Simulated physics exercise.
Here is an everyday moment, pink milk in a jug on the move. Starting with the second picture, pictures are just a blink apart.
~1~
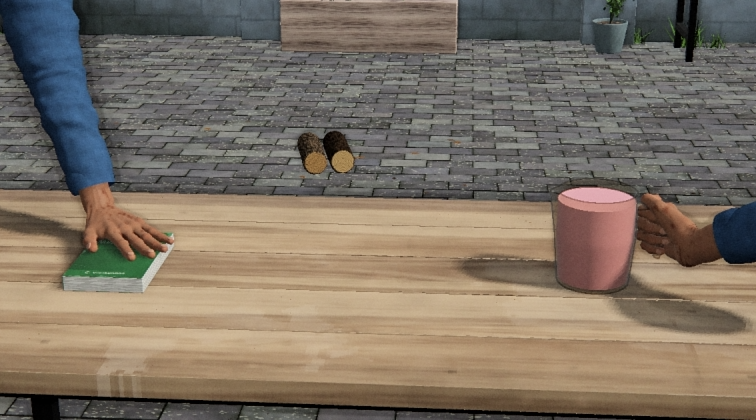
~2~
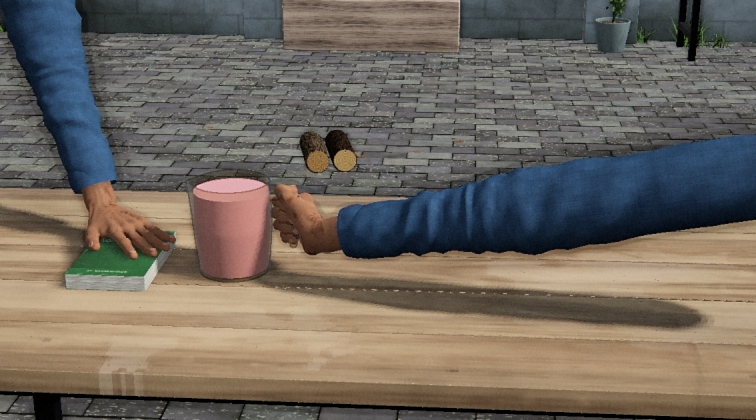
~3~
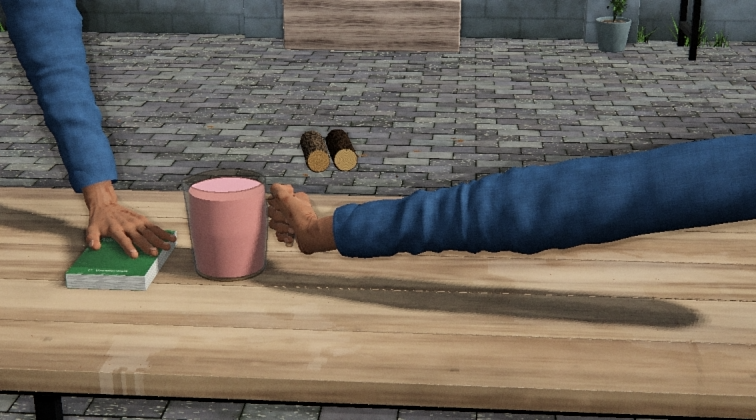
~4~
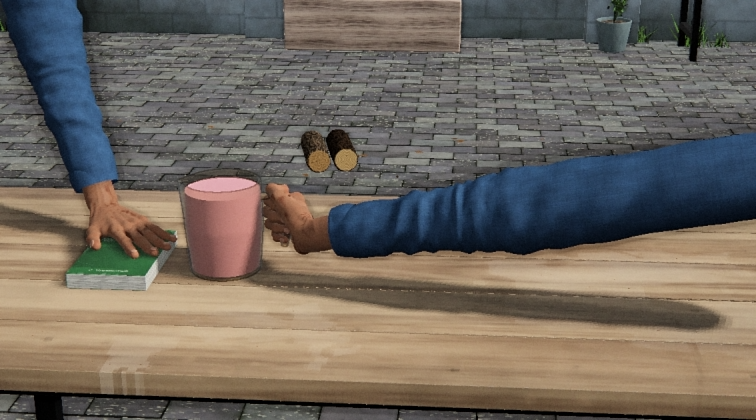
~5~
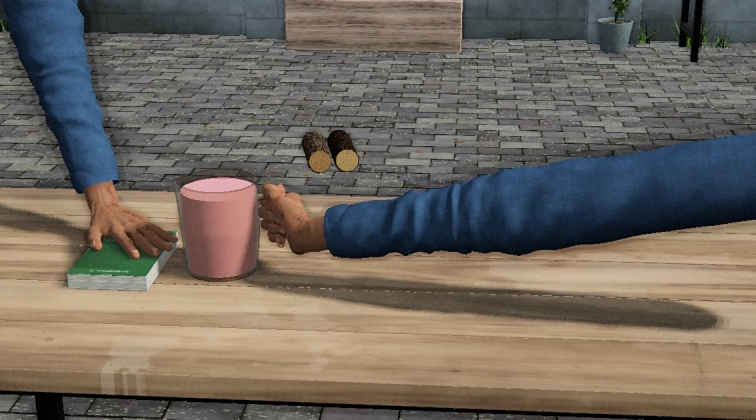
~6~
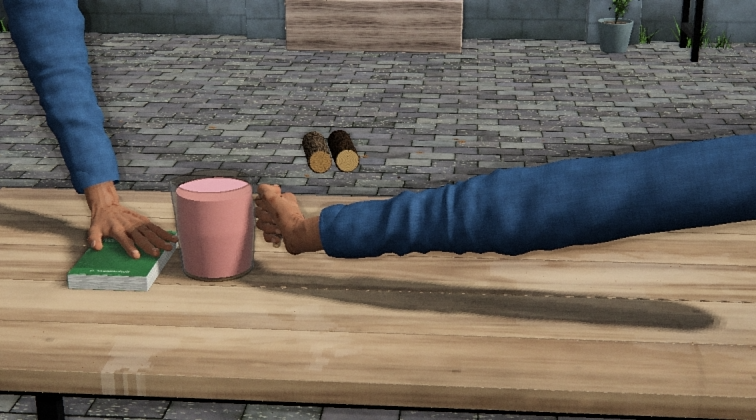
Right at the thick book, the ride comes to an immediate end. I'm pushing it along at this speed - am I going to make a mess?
No, it holds.
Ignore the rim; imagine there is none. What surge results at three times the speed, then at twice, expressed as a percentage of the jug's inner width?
It climbs to 20 per cent first and to 15 per cent second.
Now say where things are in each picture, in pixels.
At rest; jug (595, 234) nearly full; thick book (121, 260), in the first picture.
Under way; jug nearly full, surface at (231, 190), in the second picture.
Moved on by about 5 px; jug (229, 223) nearly full, in the third picture.
Moved on by about 5 px; jug nearly full, surface at (222, 190), in the fourth picture.
Moved on by about 5 px; jug (220, 223) nearly full, in the fifth picture.
Moved on by about 5 px; jug nearly full, surface at (215, 190); thick book (126, 259), in the sixth picture.
Soon after, the jug meets the thick book.
Later, the pink milk surges up the wall; the wave climbs under half way to the rim.
In the end, the jug stands at the thick book; nothing has left it.
